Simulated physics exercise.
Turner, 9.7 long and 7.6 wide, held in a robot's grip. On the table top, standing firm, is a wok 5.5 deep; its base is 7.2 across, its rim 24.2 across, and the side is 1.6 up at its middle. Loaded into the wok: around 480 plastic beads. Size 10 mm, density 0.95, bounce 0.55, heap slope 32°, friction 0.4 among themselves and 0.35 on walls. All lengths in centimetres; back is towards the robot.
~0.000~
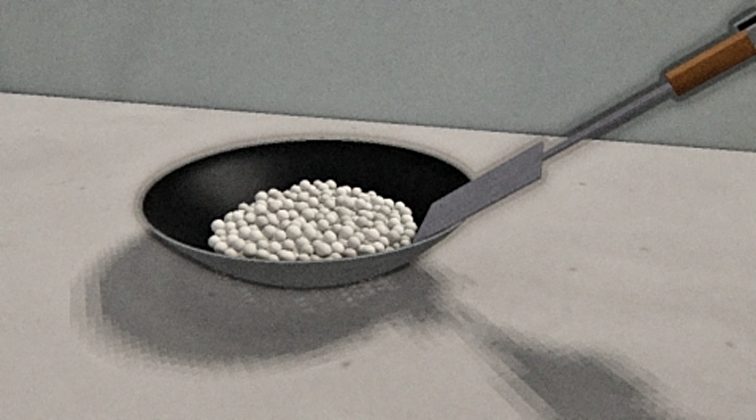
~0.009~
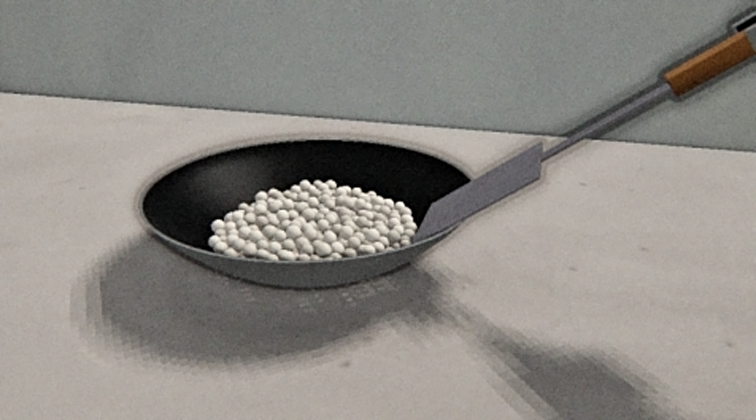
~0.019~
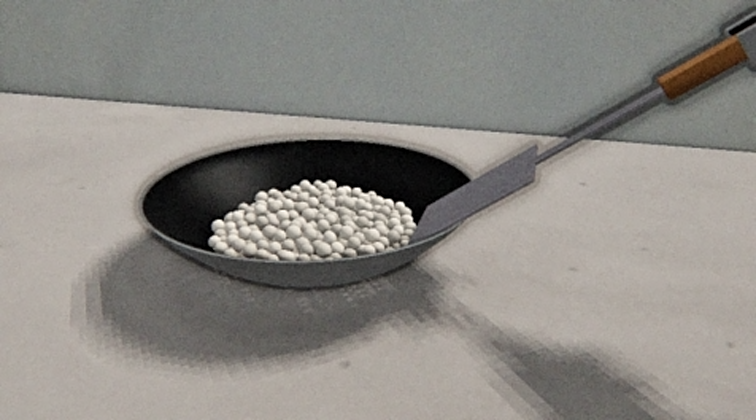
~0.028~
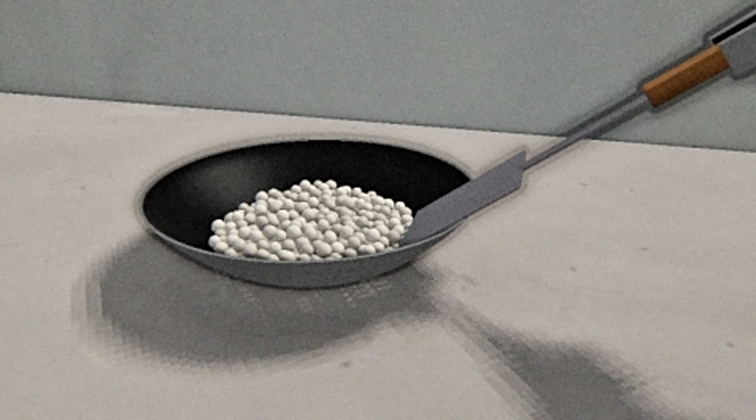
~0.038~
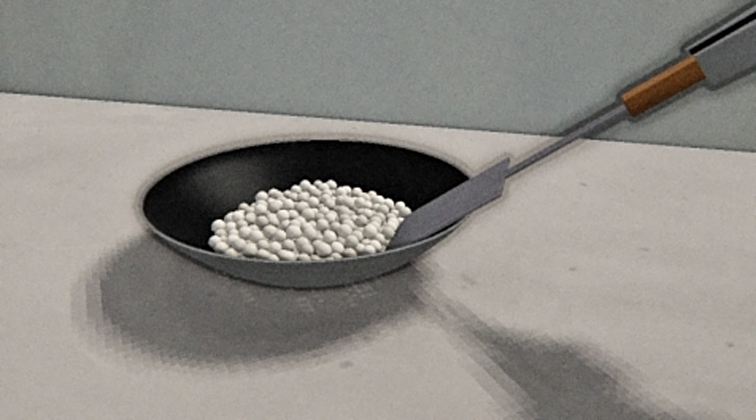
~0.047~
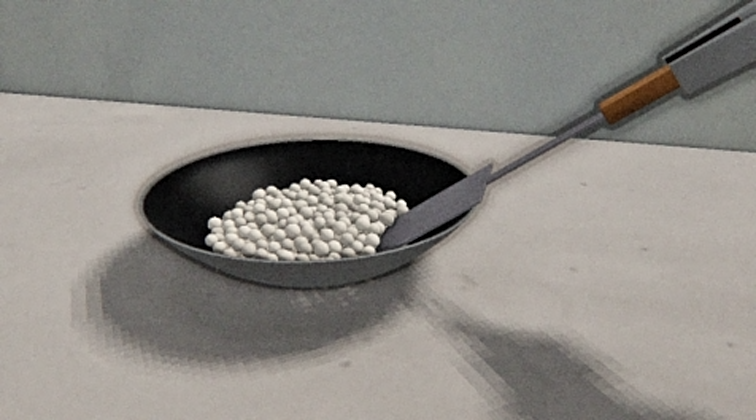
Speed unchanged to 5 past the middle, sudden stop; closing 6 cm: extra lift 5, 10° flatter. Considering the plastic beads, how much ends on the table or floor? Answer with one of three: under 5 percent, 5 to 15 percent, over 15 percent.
Over 15 percent.
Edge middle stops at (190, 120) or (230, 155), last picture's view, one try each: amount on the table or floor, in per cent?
Around 50 per cent for the first try and 30 per cent for the second.
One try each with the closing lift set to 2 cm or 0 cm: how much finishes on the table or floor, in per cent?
Close to 20 and 10 percent respectively.
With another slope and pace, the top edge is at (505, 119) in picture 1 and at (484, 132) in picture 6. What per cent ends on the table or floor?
About 0 per cent.
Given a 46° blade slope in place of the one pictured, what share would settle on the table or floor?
Then roughly 25 percent.
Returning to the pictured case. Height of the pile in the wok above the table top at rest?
It reaches roughly 5.0 cm.
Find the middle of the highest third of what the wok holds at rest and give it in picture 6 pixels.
Pixel estimate: About (241, 204).
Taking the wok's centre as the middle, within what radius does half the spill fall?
Roughly 54 cm from the middle.
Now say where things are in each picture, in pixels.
In the first picture, turner top edge at (542, 158), sloping 37°; upper third of the load around (315, 219), from x 215 to 410, top at y 185; 483 in the wok.
In the second picture, turner top edge at (541, 158), sloping 37°; upper third of the load around (315, 219), from x 215 to 410, top at y 185.
In the third picture, turner top edge at (536, 161), sloping 37°; upper third of the load around (315, 219), from x 215 to 410, top at y 185.
In the fourth picture, turner top edge at (523, 167), sloping 37°; upper third of the load around (315, 219), from x 215 to 410, top at y 185.
In the fifth picture, turner top edge at (506, 175), sloping 37°; upper third of the load around (315, 219), from x 215 to 405, top at y 185.
In the sixth picture, turner top edge at (487, 181), sloping 37°; upper third of the load around (315, 217), from x 210 to 400, top at y 185; 483 in the wok.
By 0.07 s, sloping 37°, highest piece 6 above the table; 483 in the wok.
By 0.09 s, sloping 34°, highest piece 7 above the table; 481 in the wok, 2 on the blade or in flight.
By 0.31 s, sloping 27°, highest piece 16 above the table; 376 in the wok, 37 on the table or floor, 70 on the blade or in flight.
By 1.36 s, sloping 27°, highest piece 5 above the table; 376 in the wok, 107 on the table or floor.
Final count, 376 in the wok, 107 on the table or floor. That is 22 % on the table or floor.
